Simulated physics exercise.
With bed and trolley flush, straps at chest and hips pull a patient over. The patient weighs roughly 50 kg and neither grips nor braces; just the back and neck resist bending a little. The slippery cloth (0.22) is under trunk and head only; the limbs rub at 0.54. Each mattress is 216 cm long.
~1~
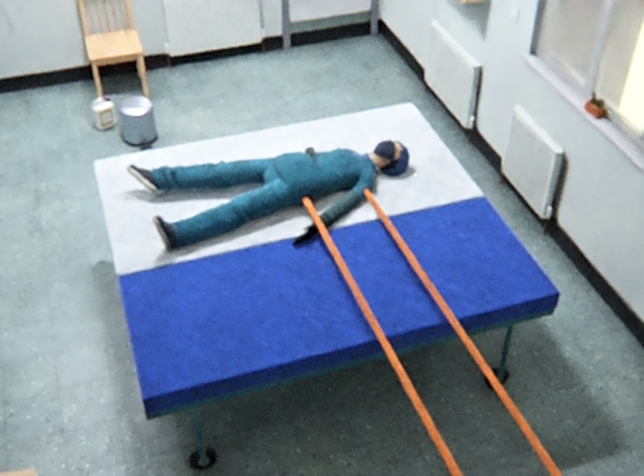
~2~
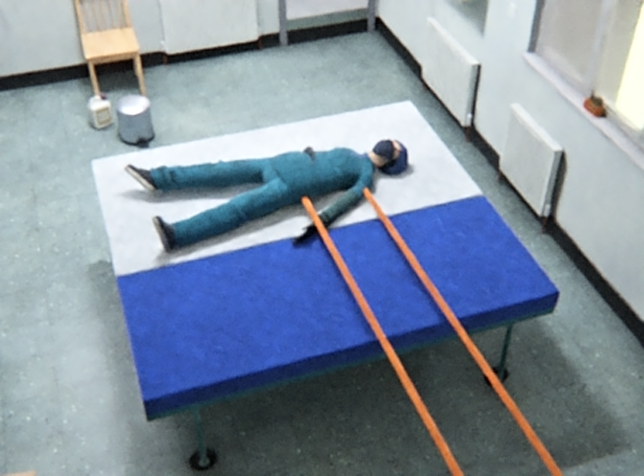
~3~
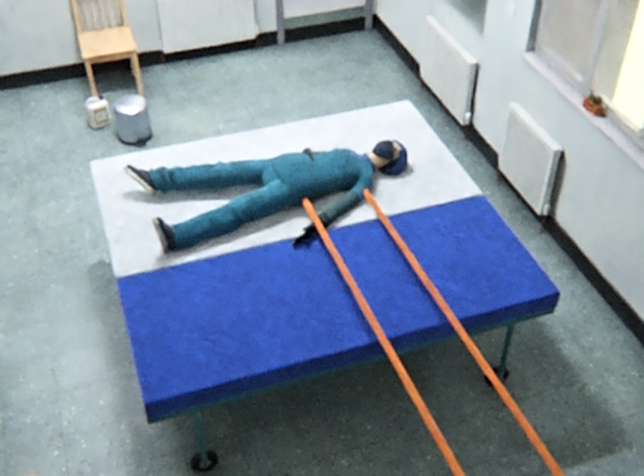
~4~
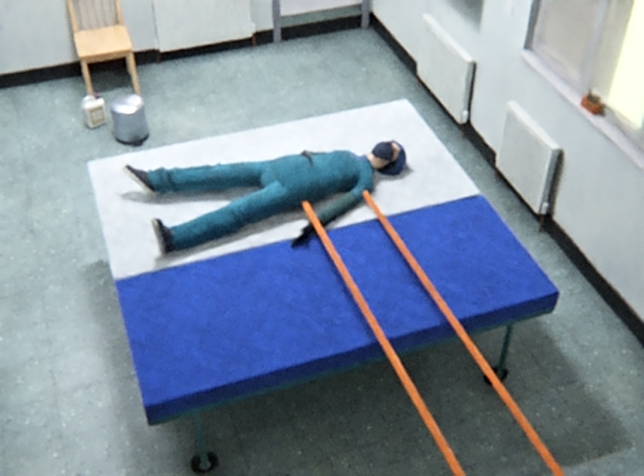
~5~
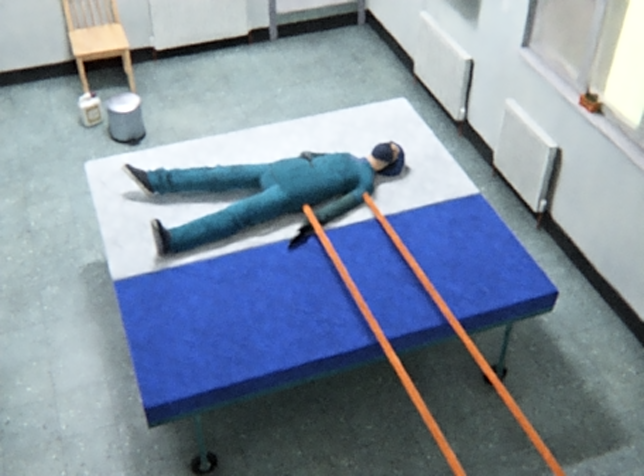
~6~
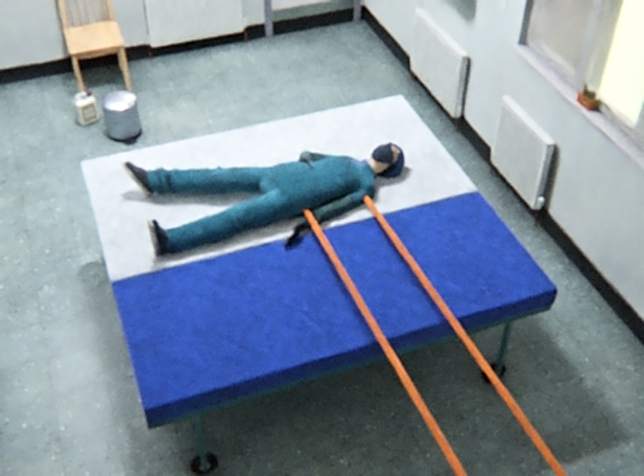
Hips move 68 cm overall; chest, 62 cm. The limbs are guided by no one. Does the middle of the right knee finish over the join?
No.
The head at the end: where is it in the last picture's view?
I'd put it close to (424, 211) in the last view.
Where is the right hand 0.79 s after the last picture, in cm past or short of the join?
Position: Approx. 10 cm short.
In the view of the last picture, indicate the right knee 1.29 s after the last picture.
About (256, 222).
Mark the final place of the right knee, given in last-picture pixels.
Somewhere close to (257, 223).
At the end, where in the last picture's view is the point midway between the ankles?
Estimated position: Around (194, 237).
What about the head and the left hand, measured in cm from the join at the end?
Final reading: Head 12 cm past, left hand 48 cm past the join.
Then, 0.29 s after the last picture the right knee is 41 cm short of the join, near (227, 189) in the last picture's view.
Then, 0.79 s after the last picture the right knee is 21 cm short of the join, near (246, 210) in the last picture's view; the left ankle 7 cm short of the join.
Then, 1.29 s after the last picture the right knee is 10 cm short of the join, near (256, 222) in the last picture's view.
When all is still, head crosses the join; left hand crosses the join; right hand stops short of the join; left ankle crosses the join; right ankle stops short of the join; right knee stops short of the join.
